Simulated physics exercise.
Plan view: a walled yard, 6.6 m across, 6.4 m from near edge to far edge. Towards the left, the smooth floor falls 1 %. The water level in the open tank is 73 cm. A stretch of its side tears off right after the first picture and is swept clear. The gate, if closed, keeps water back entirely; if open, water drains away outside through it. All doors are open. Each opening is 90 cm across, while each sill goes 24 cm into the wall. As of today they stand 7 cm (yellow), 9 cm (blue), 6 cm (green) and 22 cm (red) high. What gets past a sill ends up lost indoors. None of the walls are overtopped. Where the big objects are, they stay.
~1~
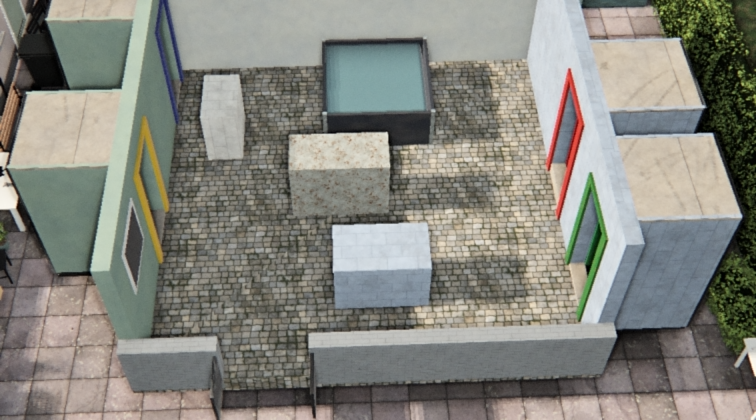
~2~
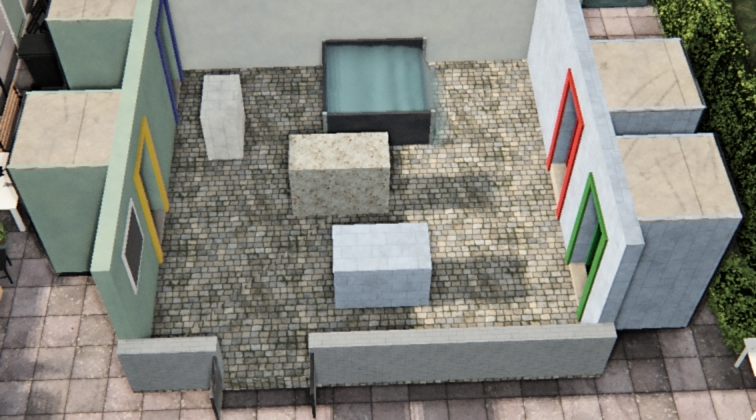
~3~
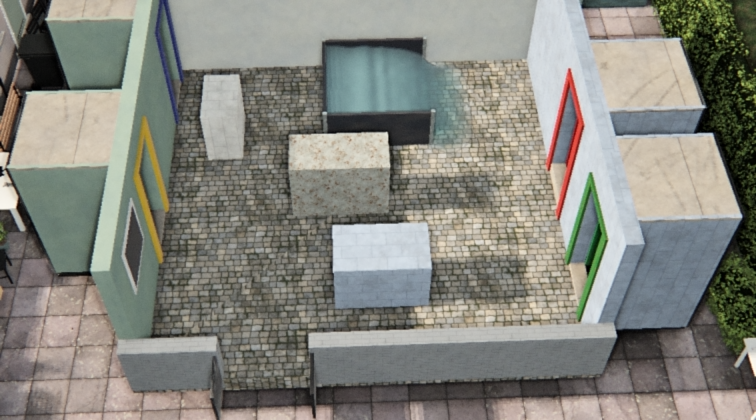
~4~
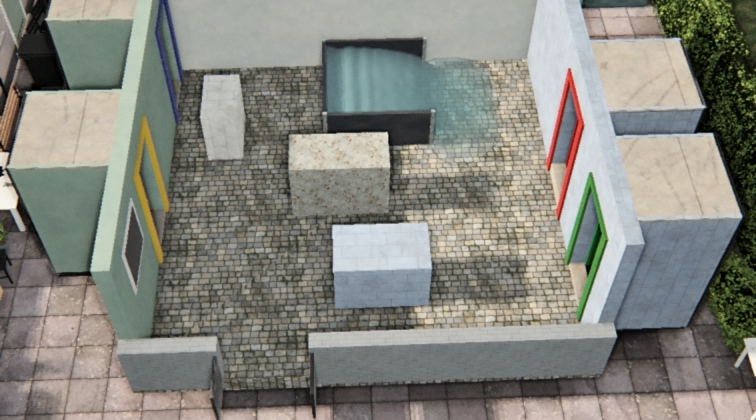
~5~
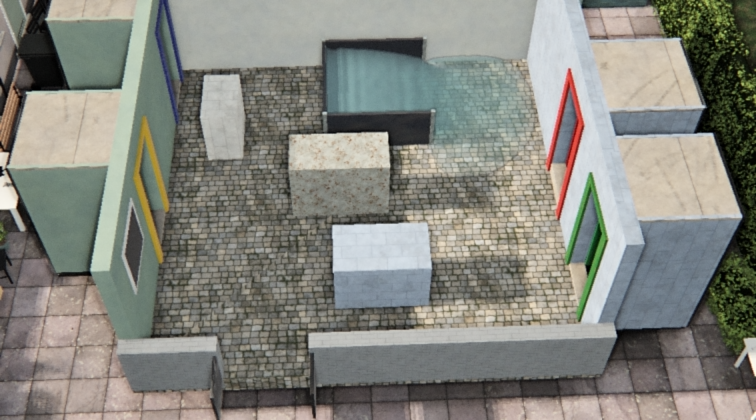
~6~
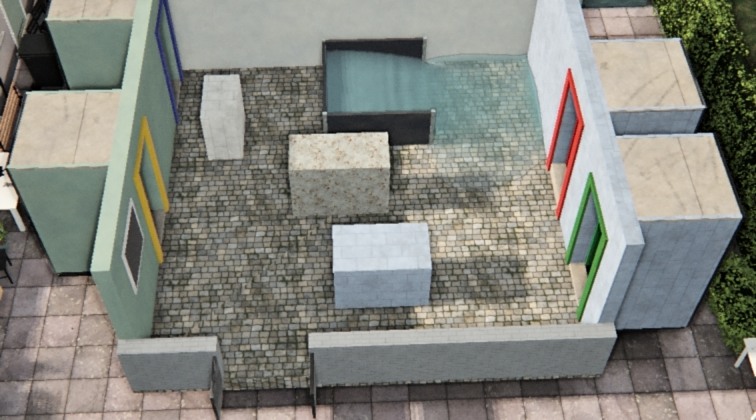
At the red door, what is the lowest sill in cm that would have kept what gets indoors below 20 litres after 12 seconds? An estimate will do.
Somewhere near 11.5 cm.
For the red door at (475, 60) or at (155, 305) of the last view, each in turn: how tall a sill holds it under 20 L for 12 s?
Around 32 and 10.0 cm respectively.
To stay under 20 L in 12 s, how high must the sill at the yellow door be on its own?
I'd raise yellow to close to 6.0 cm.
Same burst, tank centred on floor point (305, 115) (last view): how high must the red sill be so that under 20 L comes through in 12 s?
At least some 14.5 centimetres tall.
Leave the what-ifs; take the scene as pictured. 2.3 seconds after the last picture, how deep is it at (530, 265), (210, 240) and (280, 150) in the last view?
Approx. 8 / 0 / 0 cm.
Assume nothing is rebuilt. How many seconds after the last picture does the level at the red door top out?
Peak time: Around 1.4 s.
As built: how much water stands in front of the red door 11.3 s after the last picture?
About 4.5 cm.
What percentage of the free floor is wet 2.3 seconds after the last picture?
Approximately 40 %.
Then, 0.7 s after the last picture water covers 20 % of the floor, deepest (54 cm) near (523, 69); 16 cm at the red door, 0 litres in over its 22 cm sill.
Then, 2.3 s after the last picture water covers 40 % of the floor, deepest (26 cm) near (429, 72); 15 cm at the red door, 0 litres in over its 22 cm sill.
Then, 11.3 s after the last picture water covers 100 % of the floor, deepest (11 cm) near (182, 80); 4 cm at the red door, 0 litres in over its 22 cm sill.
At the red door as built, the water peaked near 19 cm, 1.3 s after the last picture.
With a sill of 9.5 cm, 34 litres would have come in within the 12 s; with 13 cm, 13 litres. So under 20 litres takes about 11.5 cm.
